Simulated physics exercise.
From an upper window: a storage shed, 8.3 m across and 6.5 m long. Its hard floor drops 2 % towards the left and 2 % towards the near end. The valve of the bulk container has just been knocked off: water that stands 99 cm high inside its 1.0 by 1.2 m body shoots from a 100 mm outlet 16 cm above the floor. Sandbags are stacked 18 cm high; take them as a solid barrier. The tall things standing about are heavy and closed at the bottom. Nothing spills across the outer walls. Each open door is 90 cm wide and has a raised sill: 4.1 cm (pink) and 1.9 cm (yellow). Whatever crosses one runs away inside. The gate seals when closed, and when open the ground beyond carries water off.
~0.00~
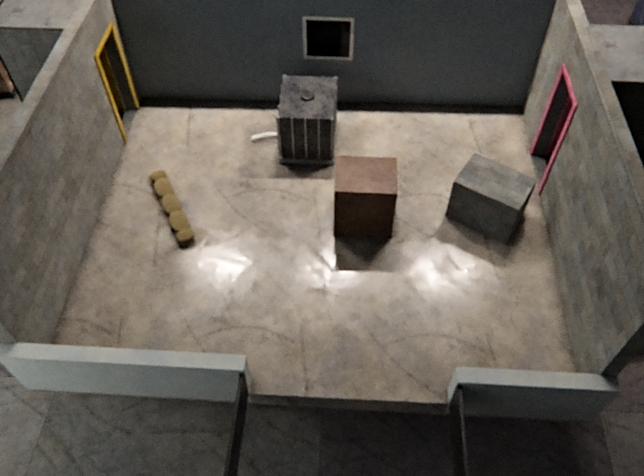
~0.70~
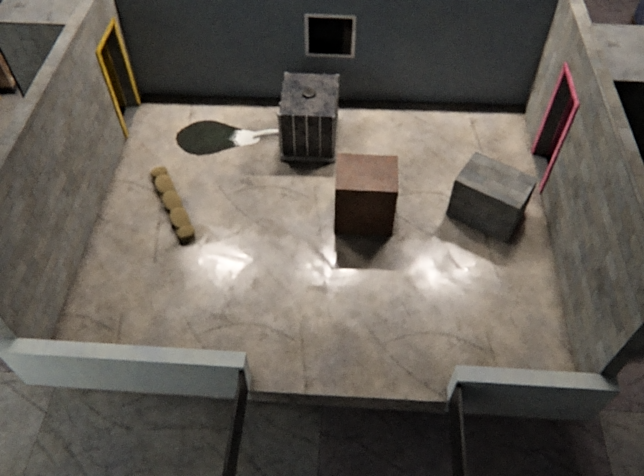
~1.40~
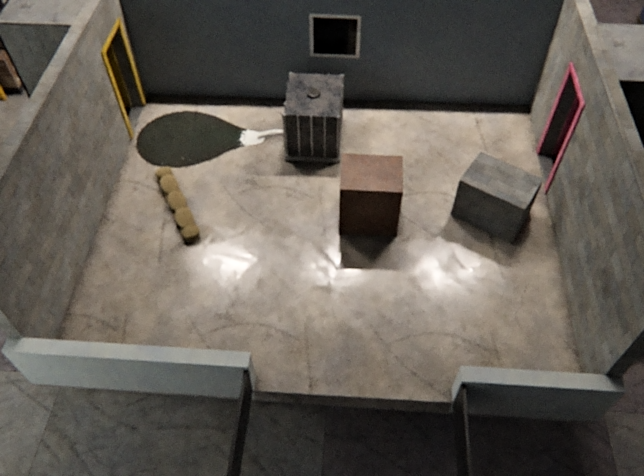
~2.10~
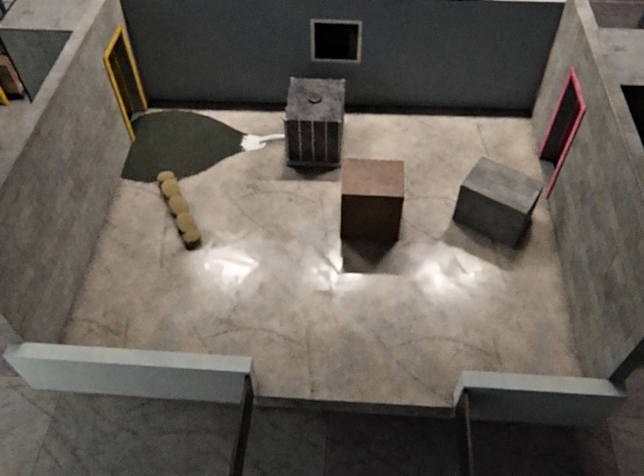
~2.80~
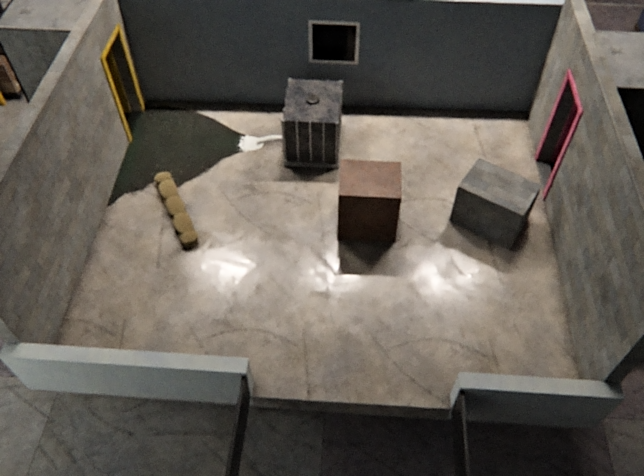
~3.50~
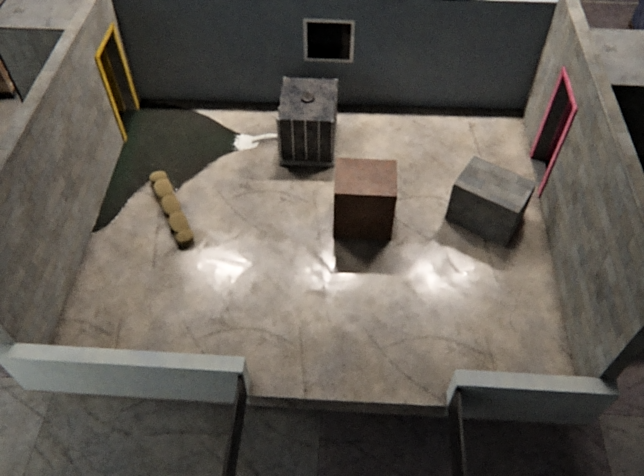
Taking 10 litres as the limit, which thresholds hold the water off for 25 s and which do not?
One by one: At the pink door it keeps below the limit; at the yellow door it exceeds the limit.
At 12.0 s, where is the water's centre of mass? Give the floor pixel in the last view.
At about (131, 224).
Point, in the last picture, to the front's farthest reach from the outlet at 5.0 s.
Around (73, 283).
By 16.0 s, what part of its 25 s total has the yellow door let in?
Some 70 per cent by then.
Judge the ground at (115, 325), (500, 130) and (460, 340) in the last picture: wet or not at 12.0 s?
In turn: Flooded, not reached, dry.
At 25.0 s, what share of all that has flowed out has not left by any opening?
Roughly 74 in a hundred.
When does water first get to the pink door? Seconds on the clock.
Arrival: Pink not in the 25 s.
After 5.0 s water covers 10 % of the floor and is deepest (6 cm) near (123, 151); pink door not reached, yellow door 4.7 cm at the sill, 16 L in.
After 8.0 s water covers 20 % of the floor and is deepest (6 cm) near (41, 369); pink door not reached, yellow door 4.7 cm at the sill, 36 L in.
After 12.0 s water covers 20 % of the floor and is deepest (8 cm) near (41, 369); pink door not reached, yellow door 4.6 cm at the sill, 64 L in.
After 16.0 s water covers 25 % of the floor and is deepest (8 cm) near (41, 369); pink door not reached, yellow door 4.4 cm at the sill, 89 L in.
After 25.0 s water covers 30 % of the floor and is deepest (10 cm) near (41, 369); pink door not reached, yellow door 3.8 cm at the sill, 130 L in.
